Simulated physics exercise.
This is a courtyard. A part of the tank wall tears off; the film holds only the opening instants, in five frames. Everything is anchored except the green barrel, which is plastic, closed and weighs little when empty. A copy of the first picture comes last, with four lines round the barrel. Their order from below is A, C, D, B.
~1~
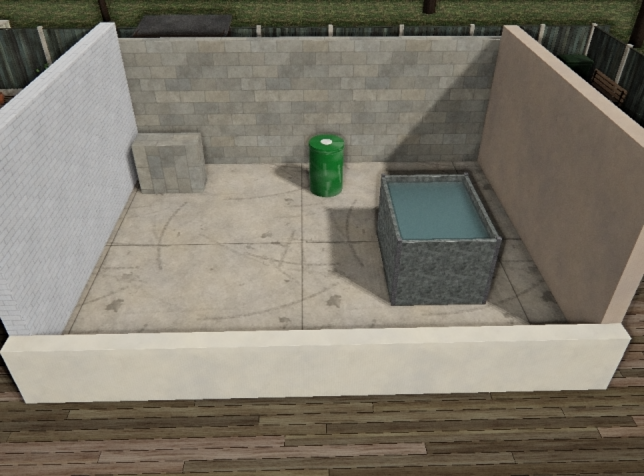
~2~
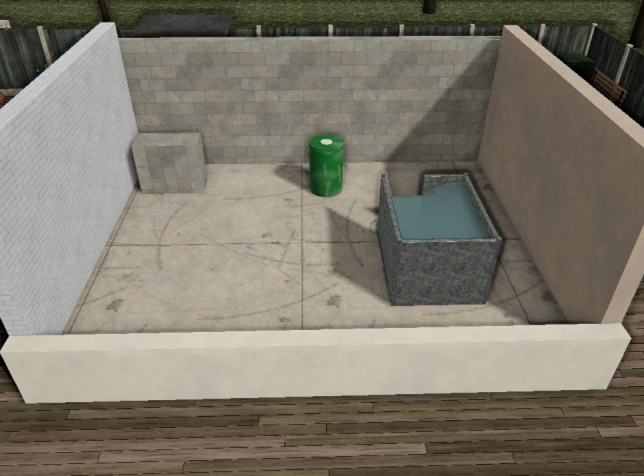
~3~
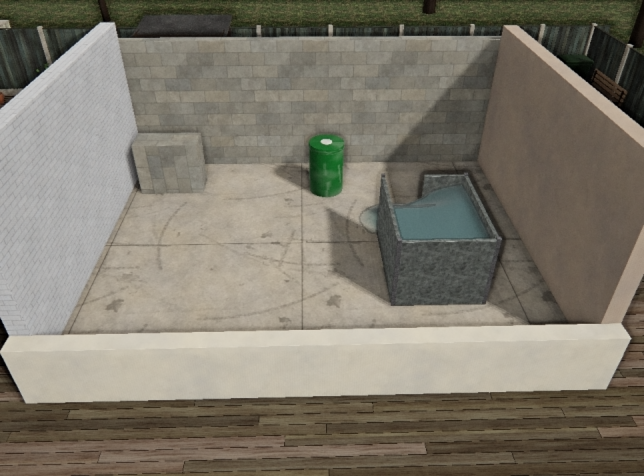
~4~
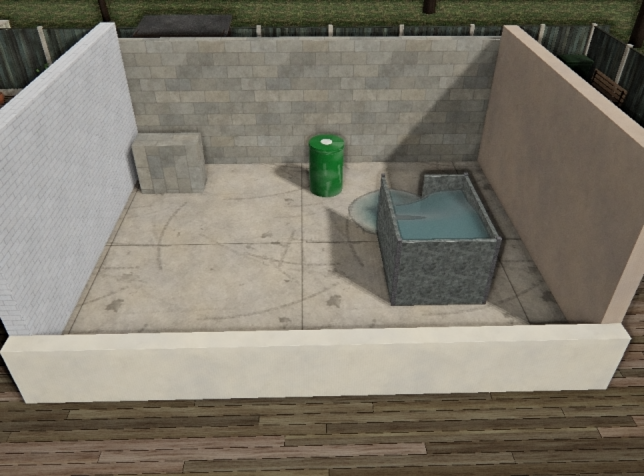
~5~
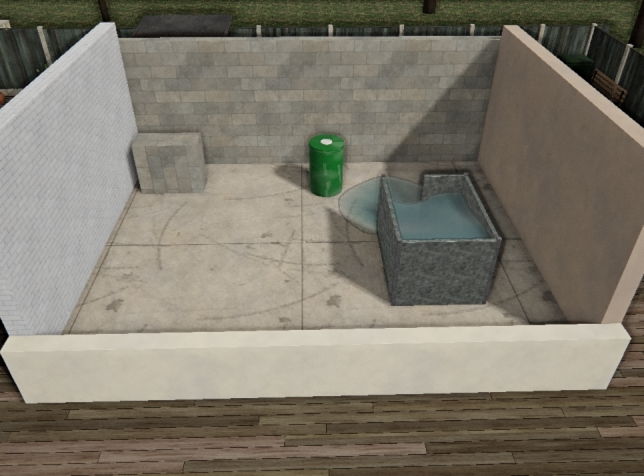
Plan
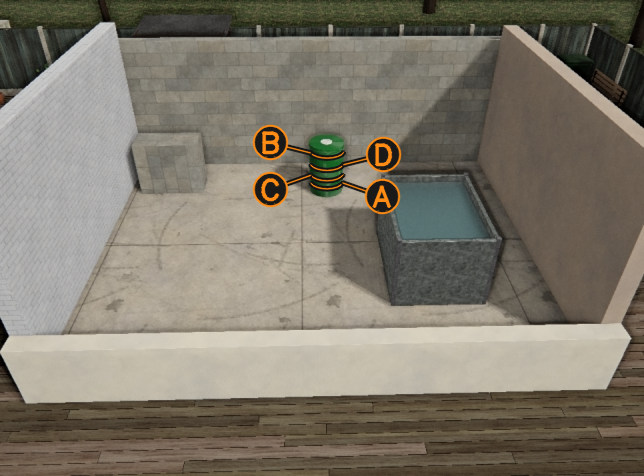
Water pours from a gap in the back of a stone tank and spreads behind it.
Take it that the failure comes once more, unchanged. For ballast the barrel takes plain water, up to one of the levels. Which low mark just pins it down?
Level C just does it.
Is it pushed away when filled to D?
No, not at all.
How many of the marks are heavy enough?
Three.
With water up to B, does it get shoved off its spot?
No, that is safe.
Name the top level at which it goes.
Here it is level A.
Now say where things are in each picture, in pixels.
In the first picture, lid of the green barrel at (326, 142); tank full, its middle at (435, 210).
In the second picture, water covers 1 % of the ground, mostly out of sight from here.
In the third picture, water covers 3 % of the ground, mostly out of sight from here.
In the fourth picture, water covers 5 % of the ground, mostly out of sight from here.
In the fifth picture, lid of the green barrel at (326, 142); 8 % of the ground wet, in view closest to the barrel at (350, 193).
On the marked copy, A at (327, 188); B at (327, 158); C at (327, 180); D at (327, 170); from the bottom up A, C, D, B.
If A is chosen, it is pushed about twice its own width away.
If B is chosen, it does not move.
If C is chosen, it shifts by a finger or two and stays.
If D is chosen, it does not move.
